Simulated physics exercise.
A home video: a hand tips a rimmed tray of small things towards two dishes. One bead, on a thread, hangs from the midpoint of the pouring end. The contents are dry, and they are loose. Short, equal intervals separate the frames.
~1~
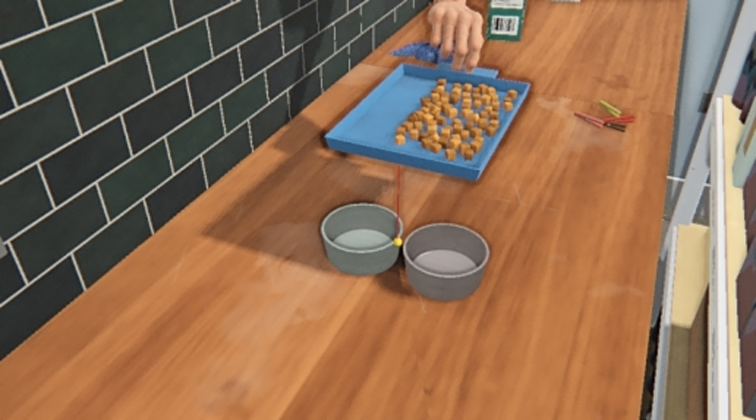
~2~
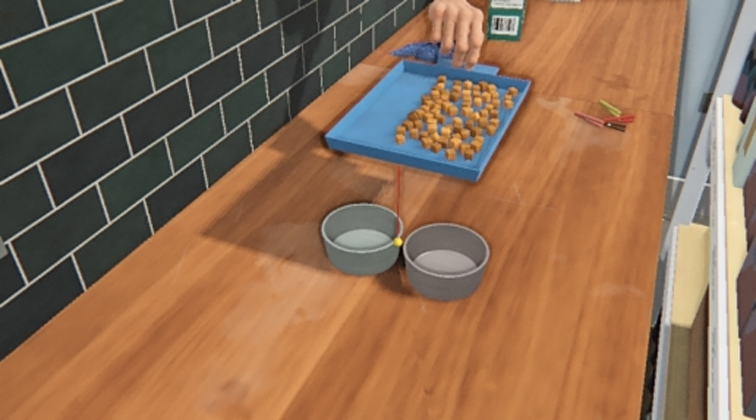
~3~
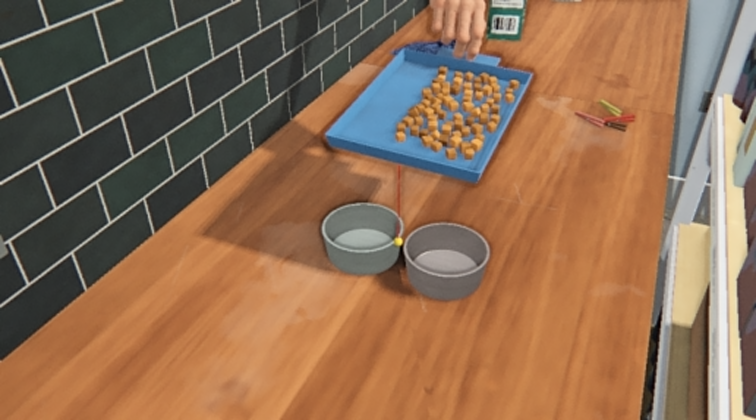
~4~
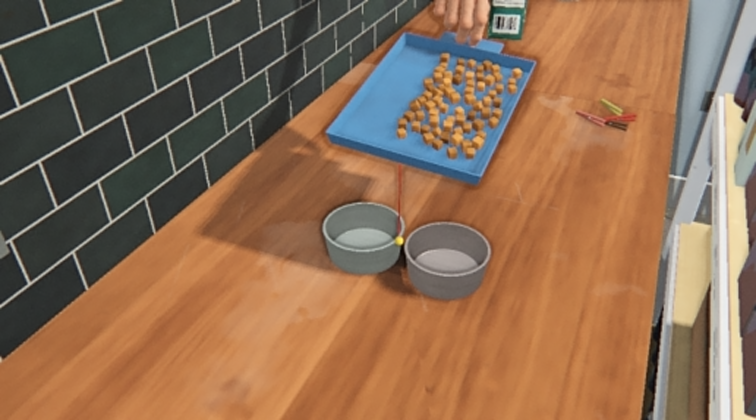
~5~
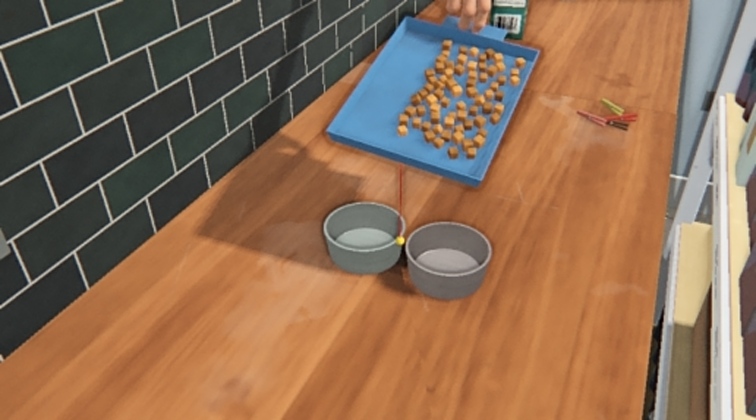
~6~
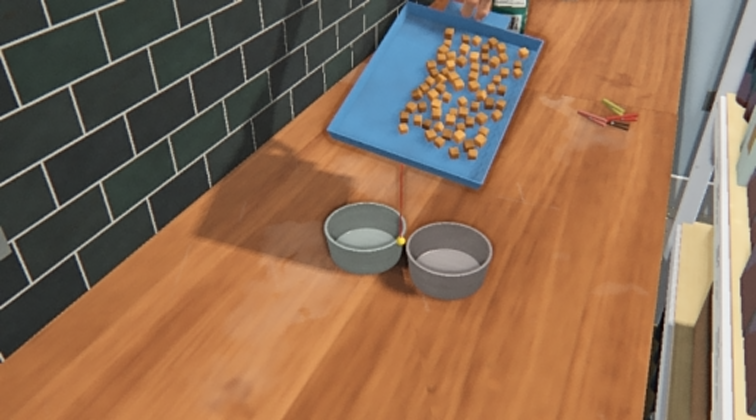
A hand slowly tilts a blue tray of small brown cubes above two empty dishes.
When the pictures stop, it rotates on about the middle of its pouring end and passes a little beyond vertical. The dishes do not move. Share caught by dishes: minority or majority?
Minority.
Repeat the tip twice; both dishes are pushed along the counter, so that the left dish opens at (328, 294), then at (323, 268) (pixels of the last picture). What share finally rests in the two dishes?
10% for the first placement, 40% for the second.
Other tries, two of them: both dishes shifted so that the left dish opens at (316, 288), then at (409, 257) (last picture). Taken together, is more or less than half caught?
Taking the tries in order: A minor share, followed by a major share.
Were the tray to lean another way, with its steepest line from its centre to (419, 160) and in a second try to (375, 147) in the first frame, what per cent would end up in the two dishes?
Roughly 0 percent, then 20 percent.
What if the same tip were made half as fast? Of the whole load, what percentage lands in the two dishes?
About 20 per cent.
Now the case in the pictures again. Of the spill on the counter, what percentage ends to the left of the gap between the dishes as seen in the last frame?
I'd guess close to 20 %.
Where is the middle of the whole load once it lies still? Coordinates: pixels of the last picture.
I'd say the middle ends up at about (445, 318).
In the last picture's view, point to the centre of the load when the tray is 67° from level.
Somewhere about pixel (467, 146).
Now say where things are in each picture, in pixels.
The first frame shows corners of the pouring end at (329, 136) and (477, 167), level; middle of the load at (452, 113), brown sugar cubes; left dish at (345, 260); right dish at (431, 285); bead on its thread at (397, 242).
The second frame shows corners of the pouring end at (329, 135) and (477, 168), level; middle of the load at (452, 111).
The third frame shows corners of the pouring end at (330, 133) and (478, 170), tipped barely, lowest at the right corner; middle of the load at (453, 106).
The fourth frame shows corners of the pouring end at (330, 131) and (479, 173), tipped a little, lowest at the right corner; middle of the load at (455, 98).
The fifth frame shows corners of the pouring end at (331, 129) and (479, 177), tipped clearly, lowest at the right corner; middle of the load at (457, 91).
The sixth frame shows corners of the pouring end at (331, 128) and (480, 180), tipped clearly, lowest at the right corner; middle of the load at (458, 85); left dish at (348, 259); right dish at (434, 284).
Soon, tray tipped steeply; nearly all on the tray; a small part in the air.
A while on, tray tipped past a quarter turn; about half on the tray; a small part in the right dish; about a third outside both; a small part in the air.
Towards the end, tray tipped past a quarter turn; about a quarter in the right dish; most outside both.
Finally, tray tipped past a quarter turn; about a quarter in the right dish; none in the left dish; most outside both.
